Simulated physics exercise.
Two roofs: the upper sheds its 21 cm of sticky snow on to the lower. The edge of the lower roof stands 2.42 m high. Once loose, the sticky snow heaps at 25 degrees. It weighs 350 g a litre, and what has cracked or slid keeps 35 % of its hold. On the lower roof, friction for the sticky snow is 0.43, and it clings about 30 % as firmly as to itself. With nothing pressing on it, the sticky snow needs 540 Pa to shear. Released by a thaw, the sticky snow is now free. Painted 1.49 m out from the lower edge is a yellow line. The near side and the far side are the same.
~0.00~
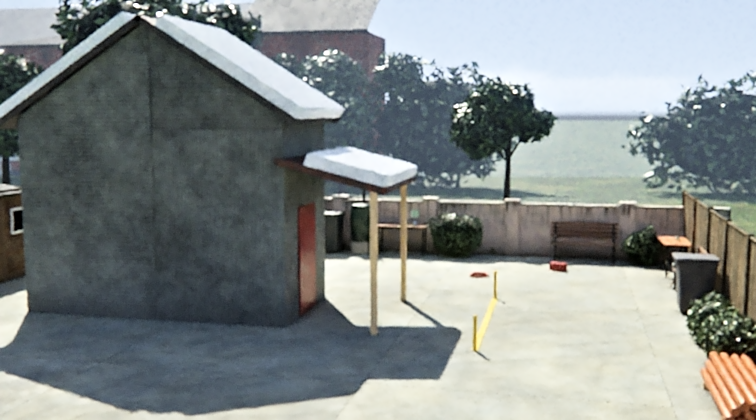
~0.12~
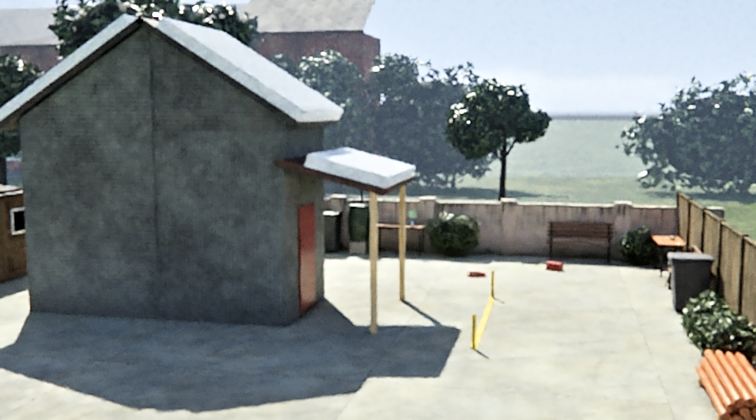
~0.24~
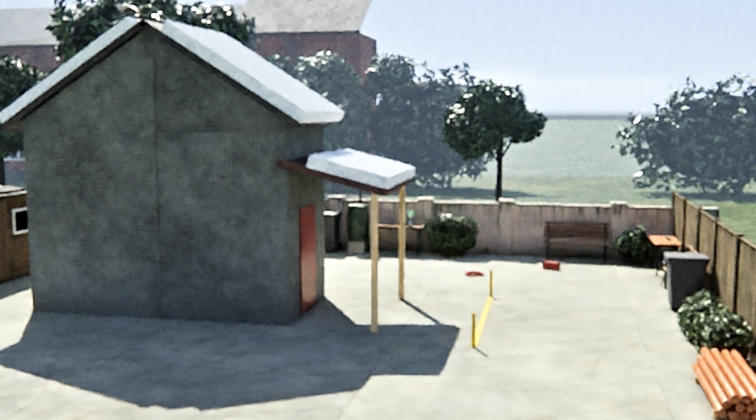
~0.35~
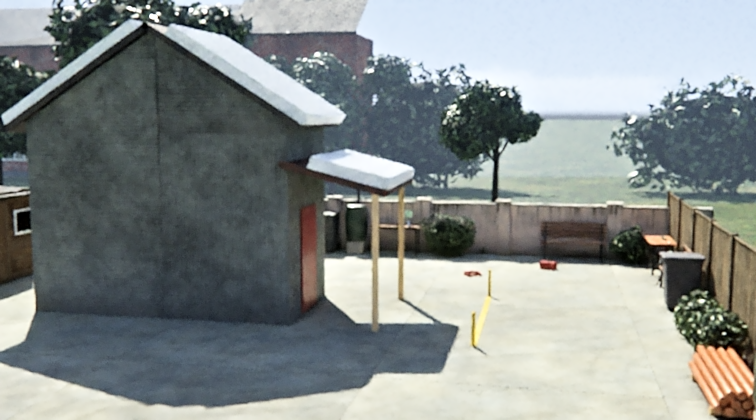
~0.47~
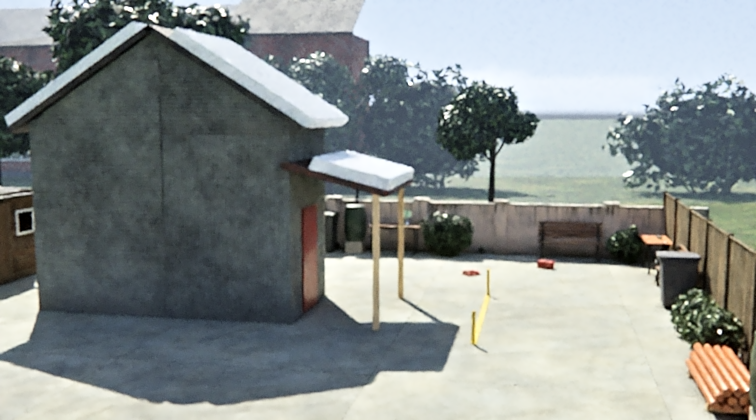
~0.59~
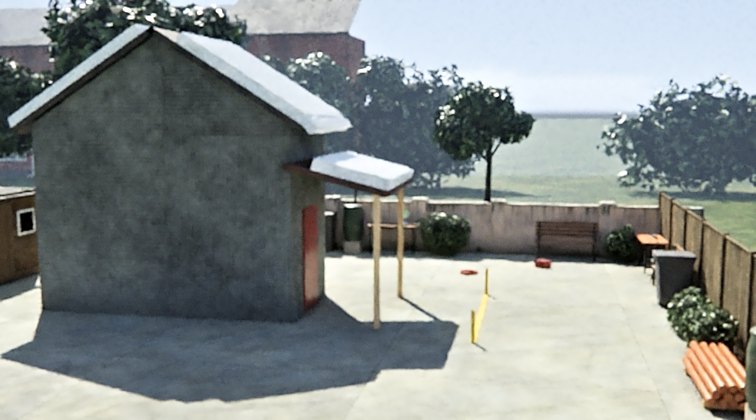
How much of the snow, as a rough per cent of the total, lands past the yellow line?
The snow past the yellow line makes up roughly 1 percent of the total.
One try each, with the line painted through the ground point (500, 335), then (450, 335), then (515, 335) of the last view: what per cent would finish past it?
First try around 0 per cent, second around 5 per cent, third around 0 per cent.
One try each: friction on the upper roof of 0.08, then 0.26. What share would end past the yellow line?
It would be 40 % the first time and 20 % the second.
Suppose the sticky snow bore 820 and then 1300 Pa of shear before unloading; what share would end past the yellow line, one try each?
First try roughly 0 per cent, second try roughly 0 per cent.
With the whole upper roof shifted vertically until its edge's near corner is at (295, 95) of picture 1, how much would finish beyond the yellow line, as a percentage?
Result: Near 18 %.
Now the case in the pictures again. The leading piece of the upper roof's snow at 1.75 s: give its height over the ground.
Measured height: Approx. 2.8 m.
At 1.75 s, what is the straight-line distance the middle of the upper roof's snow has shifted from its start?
It has shifted some 1.6 m.
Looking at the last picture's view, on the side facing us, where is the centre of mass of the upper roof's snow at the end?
Look around (368, 219) on the near face.
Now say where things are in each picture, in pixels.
The first frame shows foremost bit of the sticky snow at (297, 114).
The second frame shows foremost bit of the sticky snow at (298, 116), its middle shifted 7 mm.
The third frame shows foremost bit of the sticky snow at (301, 118), its middle shifted 2.6 cm.
The fourth frame shows foremost bit of the sticky snow at (304, 113), its middle shifted 5.9 cm, 2 % of it past the upper edge, in one piece.
The fifth frame shows foremost bit of the sticky snow at (308, 121), its middle shifted 11 cm, 4 % of it past the upper edge, in one piece.
The sixth frame shows foremost bit of the sticky snow at (313, 121), its middle shifted 18 cm, 6 % of it past the upper edge, cracking.
After 1.12 s, none is below the lower edge and 0 % is past the line.
After 1.75 s, none is below the lower edge and 0 % is past the line.
After 2.37 s, none is below the lower edge and 0 % is past the line.
After 3.00 s, 17 % is below the lower edge and 0 % is past the line.
After 5.40 s, 33 % is below the lower edge and 1 % is past the line.
